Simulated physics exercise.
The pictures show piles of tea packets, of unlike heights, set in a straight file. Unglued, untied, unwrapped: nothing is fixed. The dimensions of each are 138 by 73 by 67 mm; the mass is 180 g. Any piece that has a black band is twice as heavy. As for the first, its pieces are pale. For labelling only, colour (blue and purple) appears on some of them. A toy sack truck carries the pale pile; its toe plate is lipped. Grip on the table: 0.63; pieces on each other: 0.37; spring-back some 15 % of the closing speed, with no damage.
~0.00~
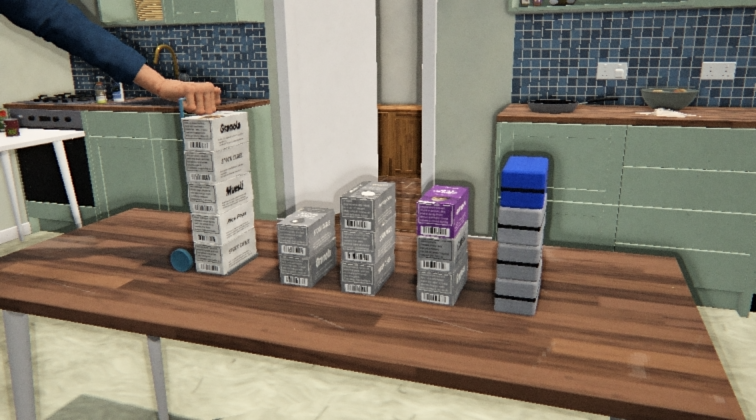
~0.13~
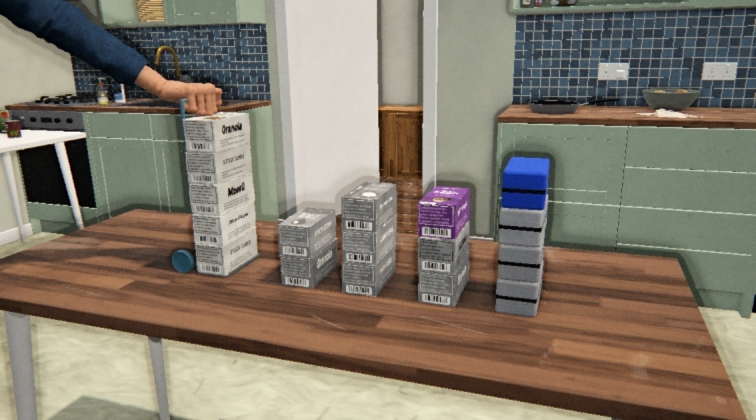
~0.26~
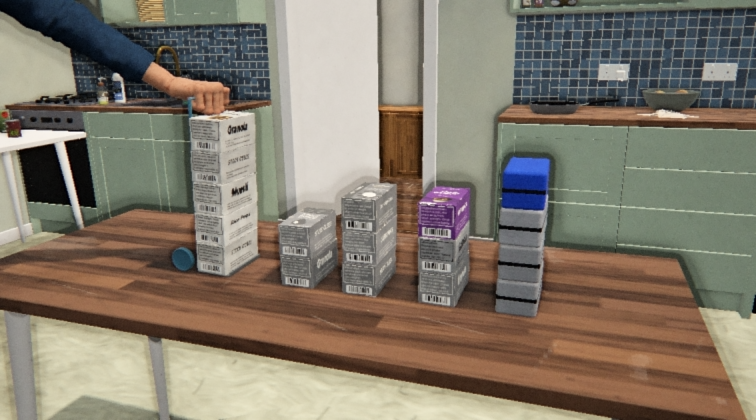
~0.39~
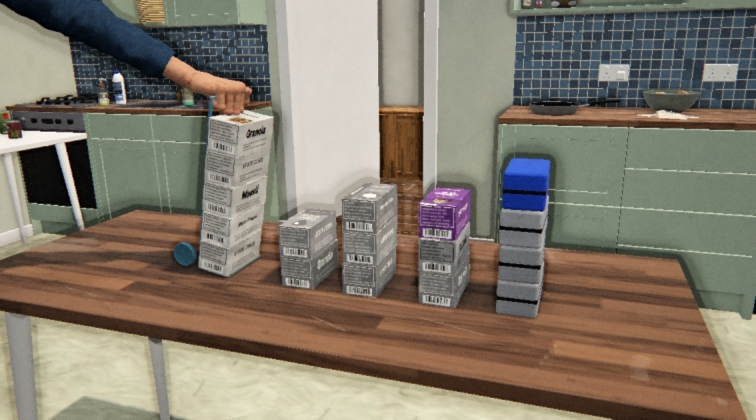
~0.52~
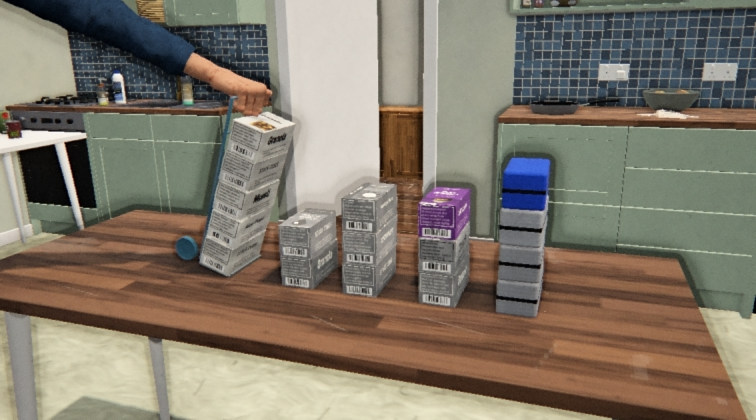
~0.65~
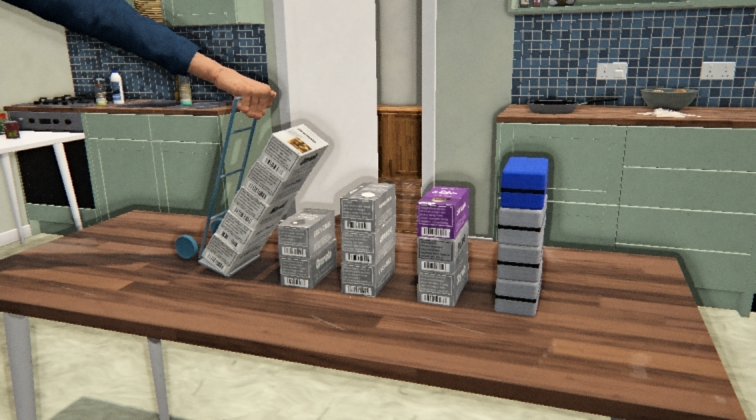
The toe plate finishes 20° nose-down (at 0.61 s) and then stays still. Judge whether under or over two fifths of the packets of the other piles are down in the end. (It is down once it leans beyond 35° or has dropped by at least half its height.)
Smaller than two fifths.
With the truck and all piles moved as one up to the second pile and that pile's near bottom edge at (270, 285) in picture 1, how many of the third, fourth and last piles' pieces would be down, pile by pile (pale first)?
Pile by pile, you'd see third at 0, fourth at 0 and last at 0 down.
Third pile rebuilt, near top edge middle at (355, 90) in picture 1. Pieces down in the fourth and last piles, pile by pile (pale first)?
Down by pile: Fourth 0, last 0.
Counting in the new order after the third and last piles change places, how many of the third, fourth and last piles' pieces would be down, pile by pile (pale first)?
After the swap, the third pile would have 1 down, the fourth 0 and the last 0.
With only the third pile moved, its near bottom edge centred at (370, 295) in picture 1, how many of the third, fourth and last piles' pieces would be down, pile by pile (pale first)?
Pile tally - third: 0, fourth: 0, last: 0.
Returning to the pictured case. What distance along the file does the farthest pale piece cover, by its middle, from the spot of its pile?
I'd put it at close to 34 cm.
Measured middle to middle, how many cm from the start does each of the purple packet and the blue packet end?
For purple it's roughly 2 cm, and for blue it's roughly 0 cm.
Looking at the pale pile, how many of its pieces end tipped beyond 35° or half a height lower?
That makes 5 in all.
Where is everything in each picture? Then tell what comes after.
In the first frame (we follow the side turned to the camera), truck frame 0° forward; blue packet (522, 190); purple packet (435, 220); no other piece has moved.
Truck frame 0° forward; blue packet (523, 191), in the second frame.
Truck frame 3° forward; purple packet (436, 221), in the third frame.
Truck frame 11° forward, top of the pale pile leaning 11°; purple packet (437, 222); no other piece has moved, in the fourth frame.
Truck frame (226, 133) 18° forward, top of the pale pile leaning 20°; purple packet (436, 222); no other piece has moved, in the fifth frame.
Truck frame (229, 133) 20° forward, top of the pale pile leaning 35°; purple packet (435, 221); blue packet (522, 191); no other piece has moved, in the sixth frame.
Around 0.72 s, 5 of the pale pile down; none of the 12 other packets down.
Around 0.88 s, 5 of the pale pile down; none of the 12 other packets down, 3 disturbed.
Finally (1.7 s), 5 of the pale pile down; 1 of the 12 other packets down; purple packet displaced 23 mm; blue packet unmoved. That is 8 per cent. Seen by the last camera, middles, purple packet near (456, 212), blue packet near (525, 182).
